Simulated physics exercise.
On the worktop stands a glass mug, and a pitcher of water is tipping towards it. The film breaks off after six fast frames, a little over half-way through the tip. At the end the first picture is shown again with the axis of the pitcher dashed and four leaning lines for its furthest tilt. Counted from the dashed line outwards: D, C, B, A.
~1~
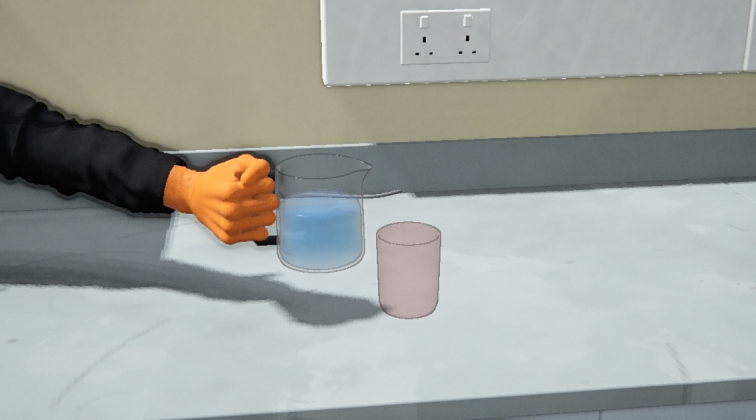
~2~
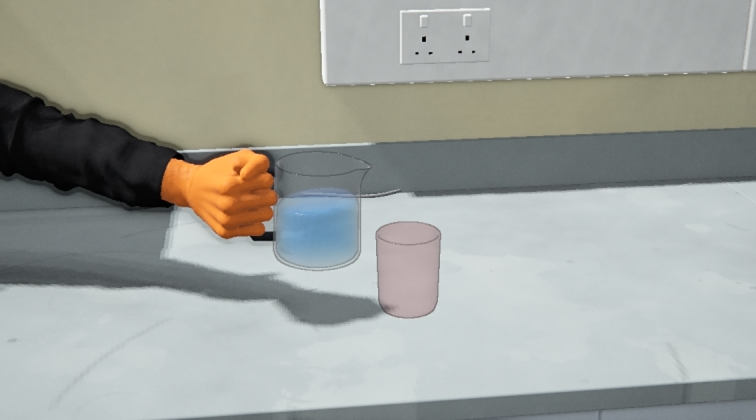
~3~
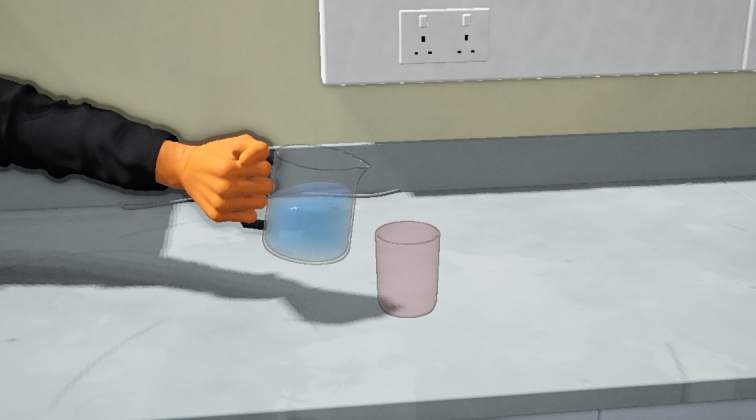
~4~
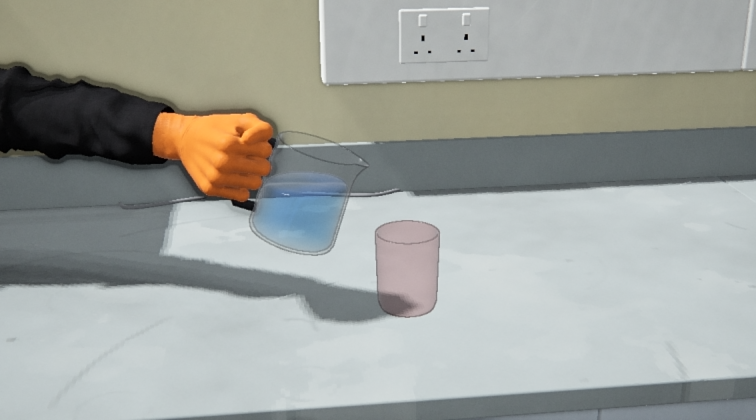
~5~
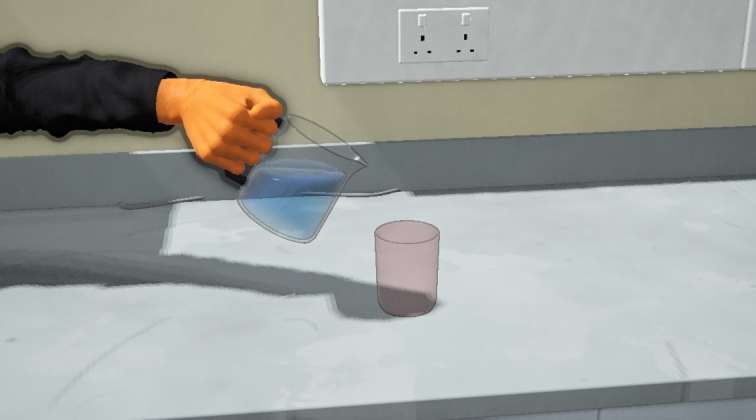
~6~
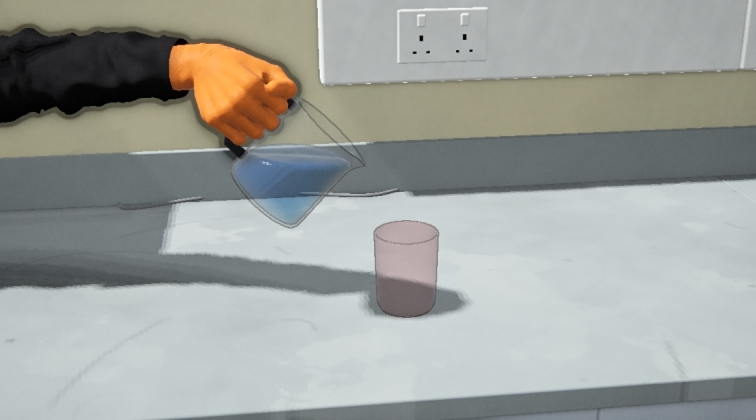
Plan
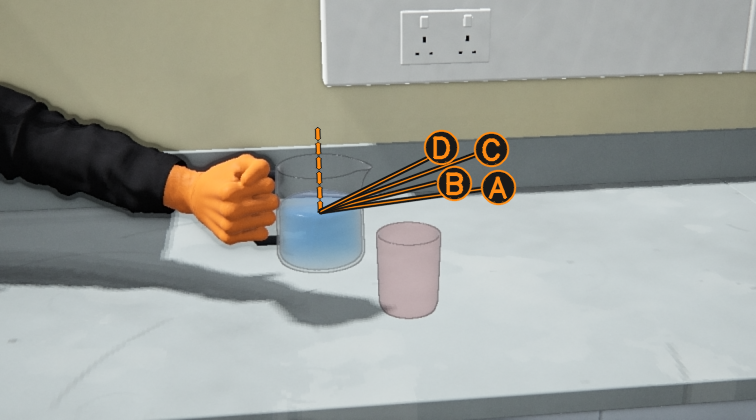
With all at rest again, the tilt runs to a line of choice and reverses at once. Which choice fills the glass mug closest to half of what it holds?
The best tilt is D.
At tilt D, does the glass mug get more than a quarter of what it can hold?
Yes.
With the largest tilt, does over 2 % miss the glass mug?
Yes, it does.
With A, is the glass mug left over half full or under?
Over half.
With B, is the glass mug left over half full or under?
Over half.
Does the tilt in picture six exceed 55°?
No.
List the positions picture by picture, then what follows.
Upright, lip at (371, 166); rim of the glass mug round (409, 233); nothing has left yet.
Tipped about 2°, lip at (370, 166); nothing has left yet.
Tipped about 9°, lip at (369, 165); nothing has left yet.
Tipped about 19°, lip at (368, 165); nothing has left yet.
Tipped about 32°, lip at (367, 164); nothing has left yet.
Tipped about 45°, lip at (366, 164); nothing has left yet.
On the marked copy, A at (481, 189); B at (436, 182); C at (475, 154); D at (427, 158).
With A, the glass mug ends with about 76 % of what it can hold; 21 % of the water is spilt.
With B, the glass mug ends with about 73 % of what it can hold; 10 % of the water is spilt.
With C, the glass mug ends with about 64 % of what it can hold; 3 % of the water is spilt.
With D, the glass mug ends with about 49 % of what it can hold.
